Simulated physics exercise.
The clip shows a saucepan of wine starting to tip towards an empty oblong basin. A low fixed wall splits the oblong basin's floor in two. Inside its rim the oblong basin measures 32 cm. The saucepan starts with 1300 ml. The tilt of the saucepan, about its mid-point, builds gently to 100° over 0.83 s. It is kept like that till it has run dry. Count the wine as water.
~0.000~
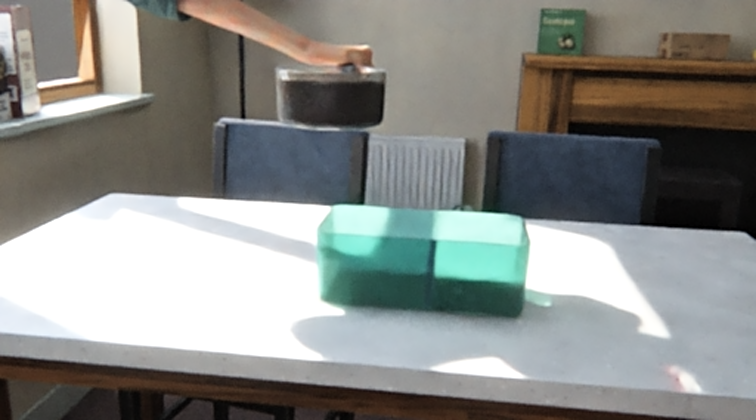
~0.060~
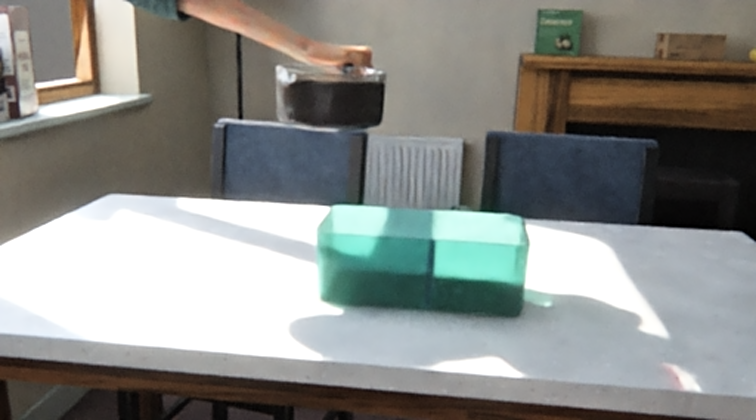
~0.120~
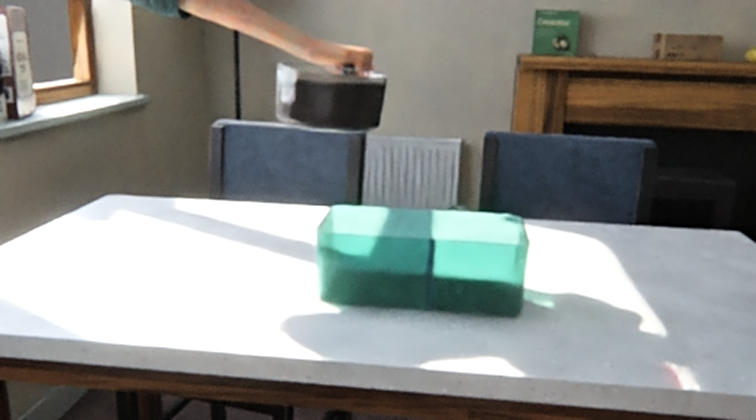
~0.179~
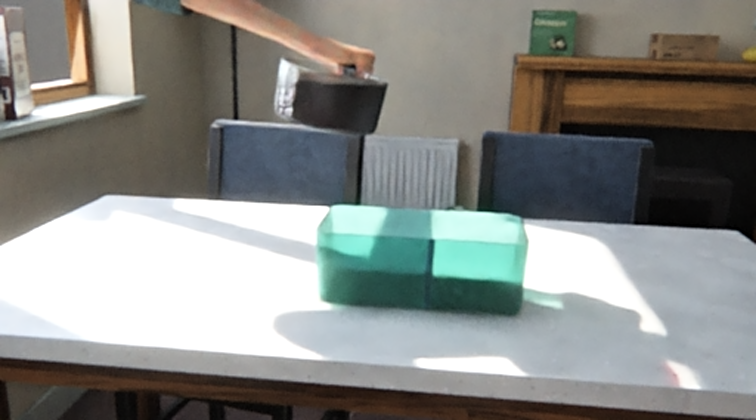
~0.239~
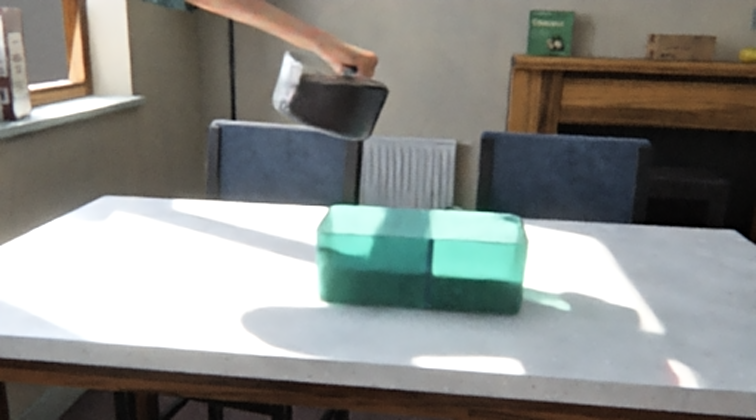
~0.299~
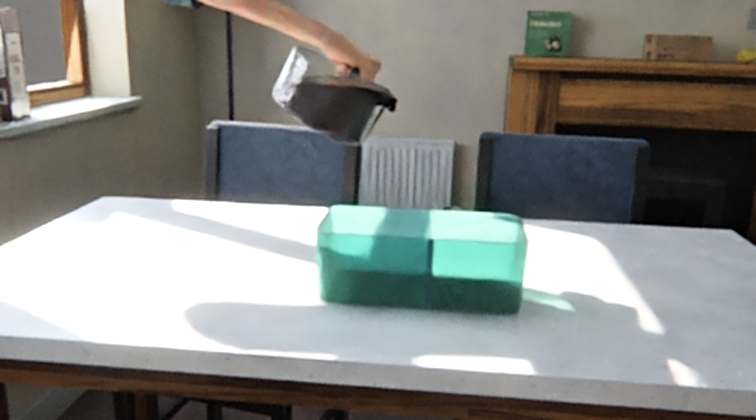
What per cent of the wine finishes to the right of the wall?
The far part has some 44 per cent.
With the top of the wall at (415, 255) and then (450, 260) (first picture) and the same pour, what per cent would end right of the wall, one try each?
In turn about 65 and 10 per cent.
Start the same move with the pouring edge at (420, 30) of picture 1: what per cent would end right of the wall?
In that case some 80 per cent.
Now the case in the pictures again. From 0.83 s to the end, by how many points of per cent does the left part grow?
About 14 per cent.
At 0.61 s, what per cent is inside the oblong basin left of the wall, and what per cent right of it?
Left about 5, right about 16.
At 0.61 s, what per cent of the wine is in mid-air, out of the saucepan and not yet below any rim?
About 46 per cent.
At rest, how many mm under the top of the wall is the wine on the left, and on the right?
Left about 32 mm, right about 32 mm.
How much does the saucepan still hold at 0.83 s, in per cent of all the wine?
Near 8 in a hundred.
By 0.61 s the tilt is 83° and 33 per cent is still to pour, 5 is left of the wall and 17 right of it.
By 0.83 s the tilt is 100° and 8 per cent is still to pour, 38 is left of the wall and 44 right of it.
By 1.07 s the tilt is 100° and 1 per cent is still to pour, 47 is left of the wall and 44 right of it.
By 1.33 s the tilt is 100° and 0 per cent is still to pour, 52 is left of the wall and 44 right of it.
At rest 52 per cent lies left of the wall, 44 right of it and 4 outside.
